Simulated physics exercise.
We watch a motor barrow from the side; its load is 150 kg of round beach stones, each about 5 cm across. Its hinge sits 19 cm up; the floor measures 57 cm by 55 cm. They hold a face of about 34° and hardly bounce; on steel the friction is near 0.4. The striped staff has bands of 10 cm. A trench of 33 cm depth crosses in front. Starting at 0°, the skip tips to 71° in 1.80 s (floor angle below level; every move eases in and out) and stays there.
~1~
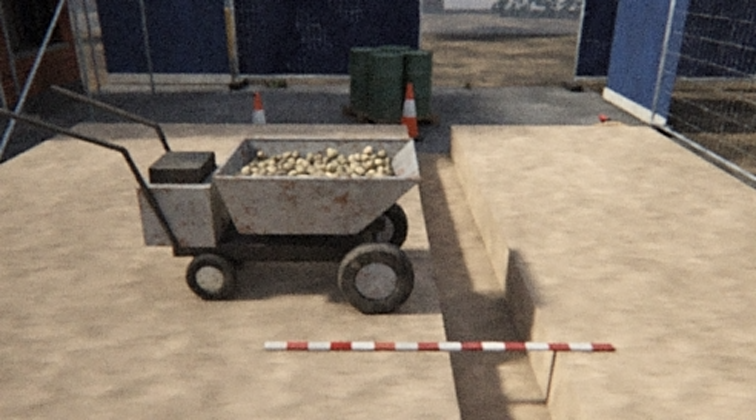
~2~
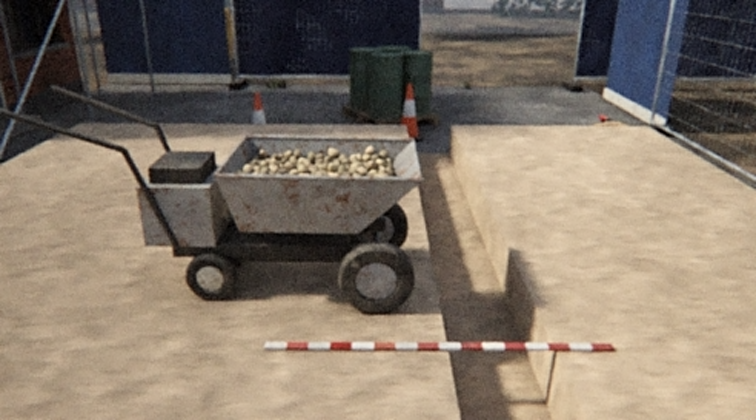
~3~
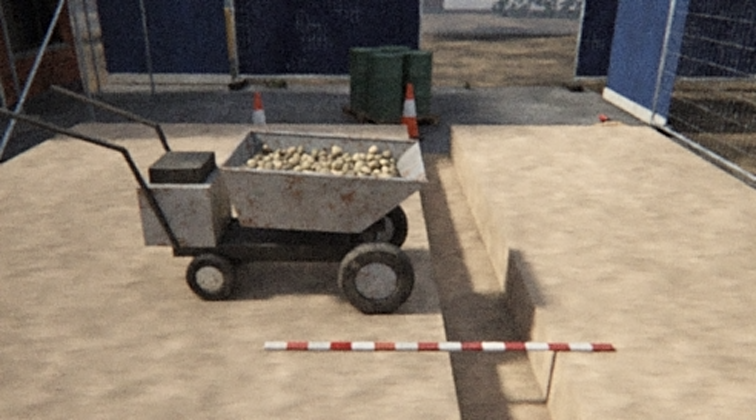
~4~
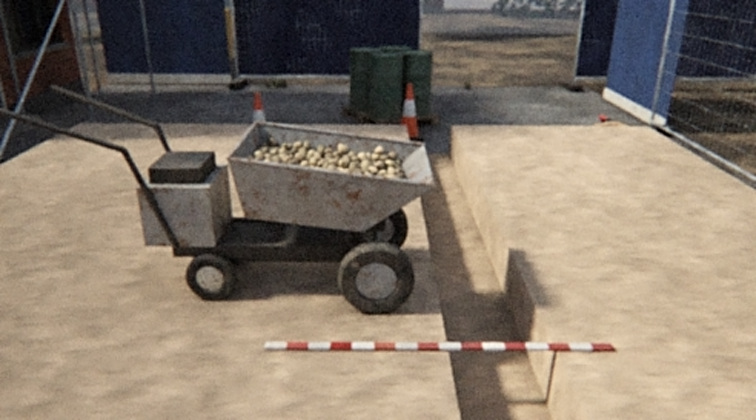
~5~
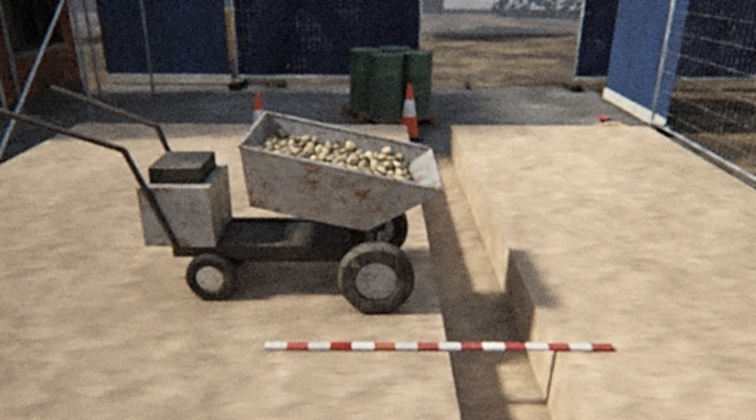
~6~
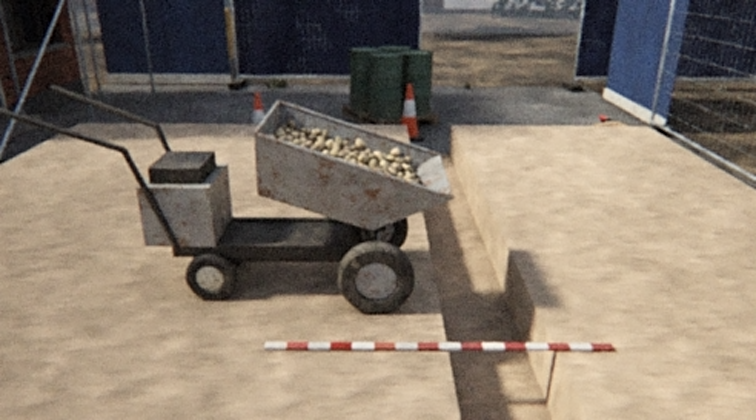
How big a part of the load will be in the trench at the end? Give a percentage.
About 66 per cent.
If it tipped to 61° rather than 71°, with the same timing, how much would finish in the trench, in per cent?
It would be near 70 per cent.
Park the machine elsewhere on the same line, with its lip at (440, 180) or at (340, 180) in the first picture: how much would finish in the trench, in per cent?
About 40 and 100 per cent.
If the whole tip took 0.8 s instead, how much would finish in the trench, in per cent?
In that case some 55 per cent.
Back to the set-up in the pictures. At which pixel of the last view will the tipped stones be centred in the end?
Near (507, 318).
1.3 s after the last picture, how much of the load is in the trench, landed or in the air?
Some 50 per cent.
Then, 0.8 s after the last picture the floor is at 60°, 99 % in the skip, 1 % in the trench; the foremost stones are at (498, 245).
Then, 1.3 s after the last picture the floor is at 71°, 23 % in the skip, 49 % in the trench, 28 % past the trench; the foremost stones are at (624, 280).
Then, 1.6 s after the last picture the floor is at 71°, 3 % in the skip, 63 % in the trench, 34 % past the trench; the foremost stones are at (668, 264).
Then, 3.6 s after the last picture the floor is at 71°, 0 % in the skip, 66 % in the trench, 34 % past the trench; the foremost stones are at (697, 262).
